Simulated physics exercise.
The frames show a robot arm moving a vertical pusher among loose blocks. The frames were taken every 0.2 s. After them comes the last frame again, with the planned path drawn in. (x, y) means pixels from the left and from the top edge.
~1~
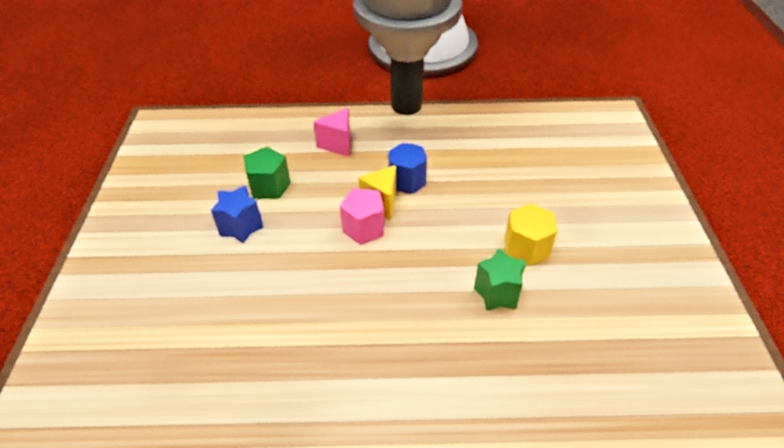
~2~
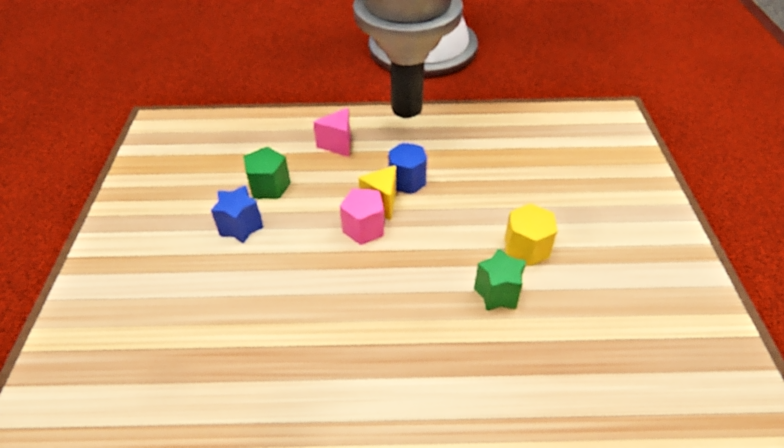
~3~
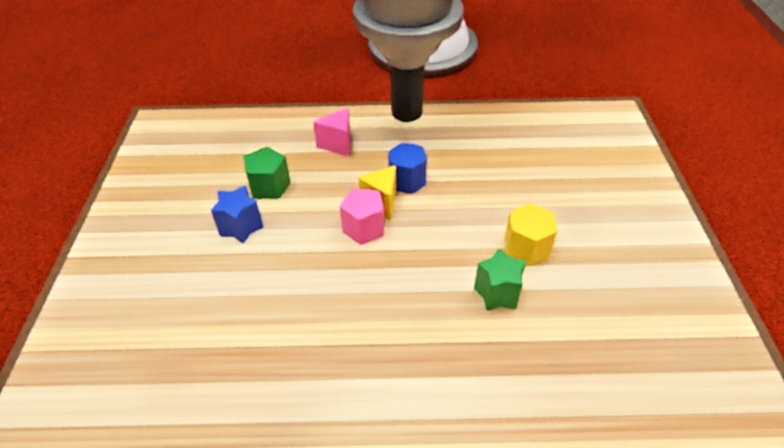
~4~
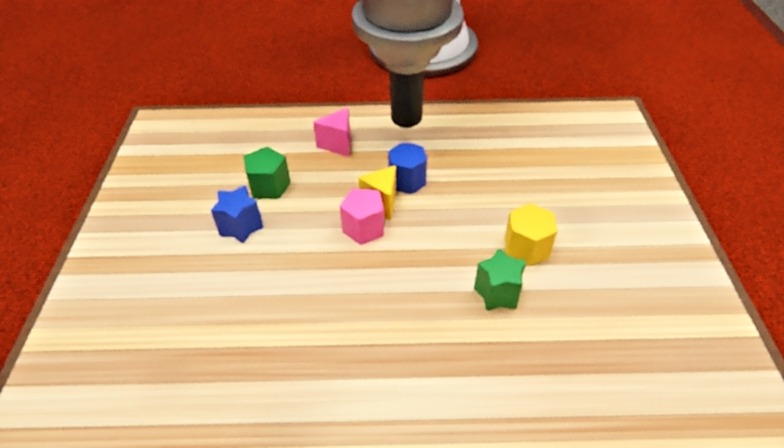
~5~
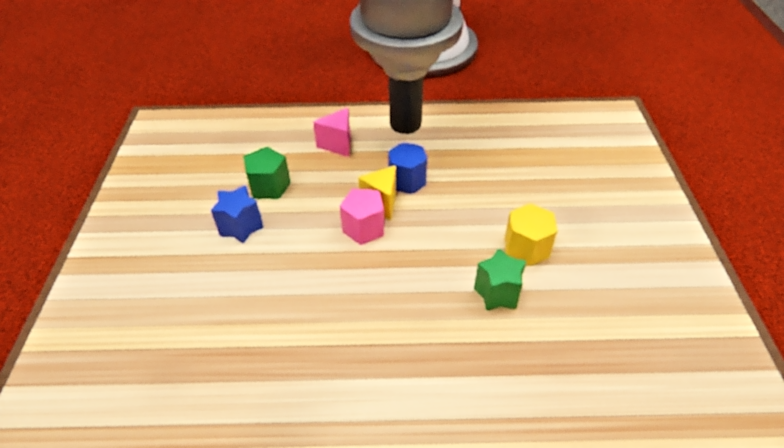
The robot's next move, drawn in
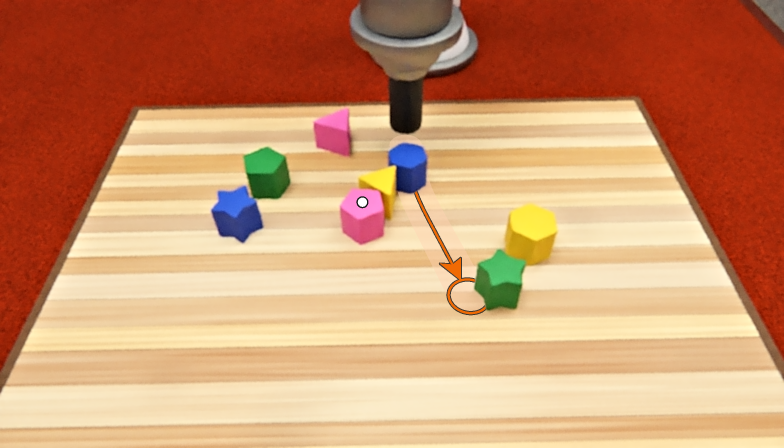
On a striped wooden board with a red surface around it, a robot arm's black pusher inched down from the far edge toward the blue block, while all the colourful blocks stayed still.
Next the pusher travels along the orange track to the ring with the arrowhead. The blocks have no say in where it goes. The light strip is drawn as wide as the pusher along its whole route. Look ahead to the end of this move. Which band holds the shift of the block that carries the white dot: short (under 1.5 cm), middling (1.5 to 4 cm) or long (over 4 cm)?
Range: Under 1.5 cm.
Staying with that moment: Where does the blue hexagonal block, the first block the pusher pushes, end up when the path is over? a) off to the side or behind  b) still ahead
The correct letter is b.
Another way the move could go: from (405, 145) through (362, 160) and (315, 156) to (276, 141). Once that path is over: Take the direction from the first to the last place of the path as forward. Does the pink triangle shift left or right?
The shift is rightward.
Path on the board, from (405, 145) via (425, 212), ending at (469, 296); the dot is on the pink five-sided block.
What follows on the original path. One third of the way, pusher at (415, 169); pink five-sided block at (358, 206); yellow triangle at (398, 197), turned 75° clockwise; blue hexagonal block at (428, 186), turned 35° anticlockwise.
Two thirds of the way, pusher at (440, 219); pink five-sided block at (357, 207); yellow triangle at (401, 204), turned 95° clockwise; blue hexagonal block at (462, 238), turned 50° anticlockwise.
At the end, pusher at (472, 277); pink five-sided block at (357, 207); yellow triangle at (401, 204), turned 95° clockwise; blue hexagonal block at (502, 301), turned 60° anticlockwise; green star-shaped block at (546, 300), turned 55° anticlockwise; yellow hexagonal block in place.
